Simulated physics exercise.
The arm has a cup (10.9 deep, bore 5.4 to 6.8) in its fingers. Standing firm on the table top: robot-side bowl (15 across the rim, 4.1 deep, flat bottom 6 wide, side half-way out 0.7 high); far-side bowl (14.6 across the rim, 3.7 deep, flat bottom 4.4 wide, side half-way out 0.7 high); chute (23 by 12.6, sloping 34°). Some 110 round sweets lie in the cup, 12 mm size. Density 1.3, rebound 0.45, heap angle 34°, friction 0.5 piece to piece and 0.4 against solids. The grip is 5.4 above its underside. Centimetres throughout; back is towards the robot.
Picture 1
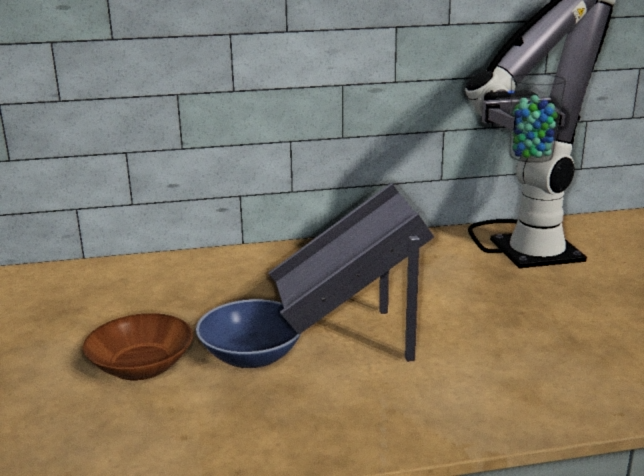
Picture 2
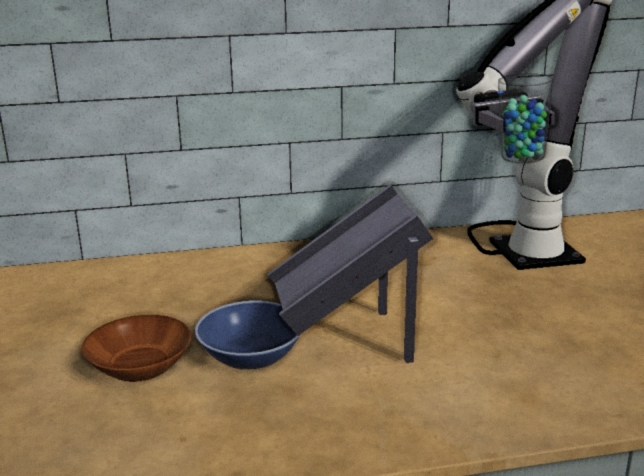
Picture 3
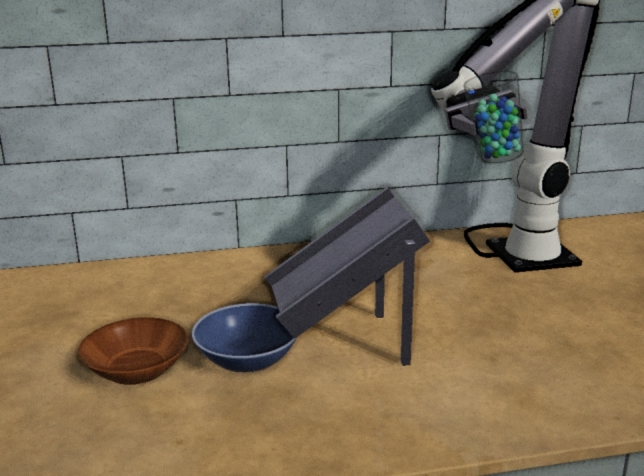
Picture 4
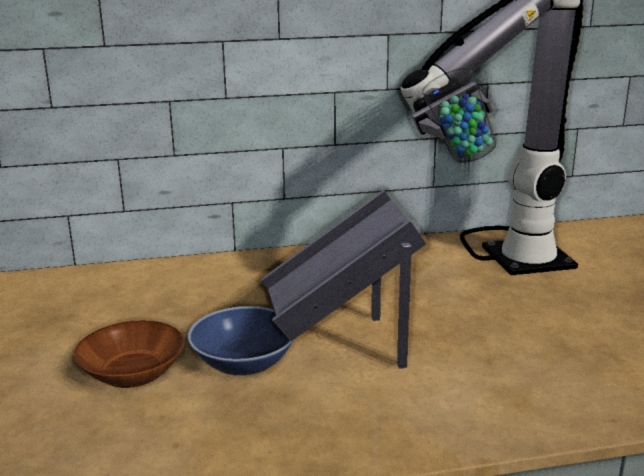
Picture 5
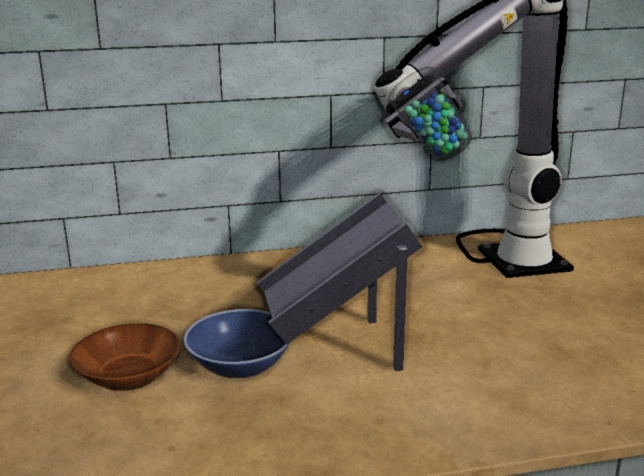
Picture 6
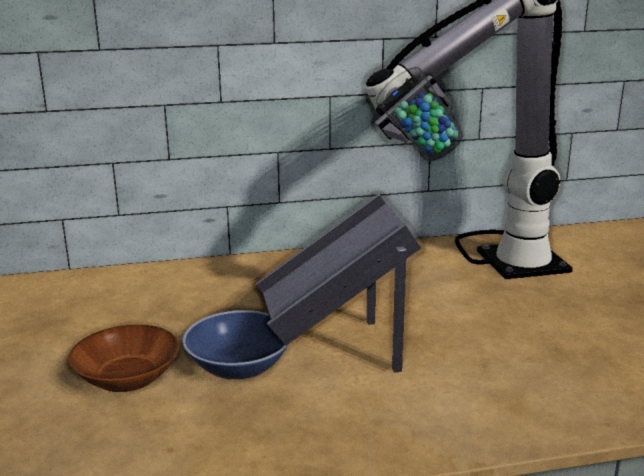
The clip shows a robot arm carrying a clear cup of blue and green balls leftward toward a raised sloping chute, tilting it gradually forward, while a blue bowl and a brown bowl sit on the table.
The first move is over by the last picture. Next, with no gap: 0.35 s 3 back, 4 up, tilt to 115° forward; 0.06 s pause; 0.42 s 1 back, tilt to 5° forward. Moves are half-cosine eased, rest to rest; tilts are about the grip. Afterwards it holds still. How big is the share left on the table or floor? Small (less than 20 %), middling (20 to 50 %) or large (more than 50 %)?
A small share, less than 20 %, ends on the table or floor.
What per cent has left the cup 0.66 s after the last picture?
Some 45 per cent.
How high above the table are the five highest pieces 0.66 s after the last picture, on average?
Roughly 42 cm.
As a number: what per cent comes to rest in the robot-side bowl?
Some 40 per cent.
Then, 0.33 s later, tilted 115° forward, highest piece 43 above the table; 107 in the cup, 2 on the chute or in flight.
Then, 0.66 s later, tilted 42° forward, highest piece 42 above the table; 60 in the cup, 8 in the robot-side bowl, 41 on the chute or in flight.
Then, 1.03 s later, tilted 5° forward, highest piece 39 above the table; 60 in the cup, 44 in the robot-side bowl, 2 on the table or floor, 1 in the far-side bowl, 2 on the chute or in flight.
Then, 2.08 s later, tilted 5° forward, highest piece 39 above the table; 60 in the cup, 46 in the robot-side bowl, 2 on the table or floor, 1 in the far-side bowl.
At rest, 60 in the cup, 46 in the robot-side bowl, 2 on the table or floor, 1 in the far-side bowl. That is 2 % on the table or floor.
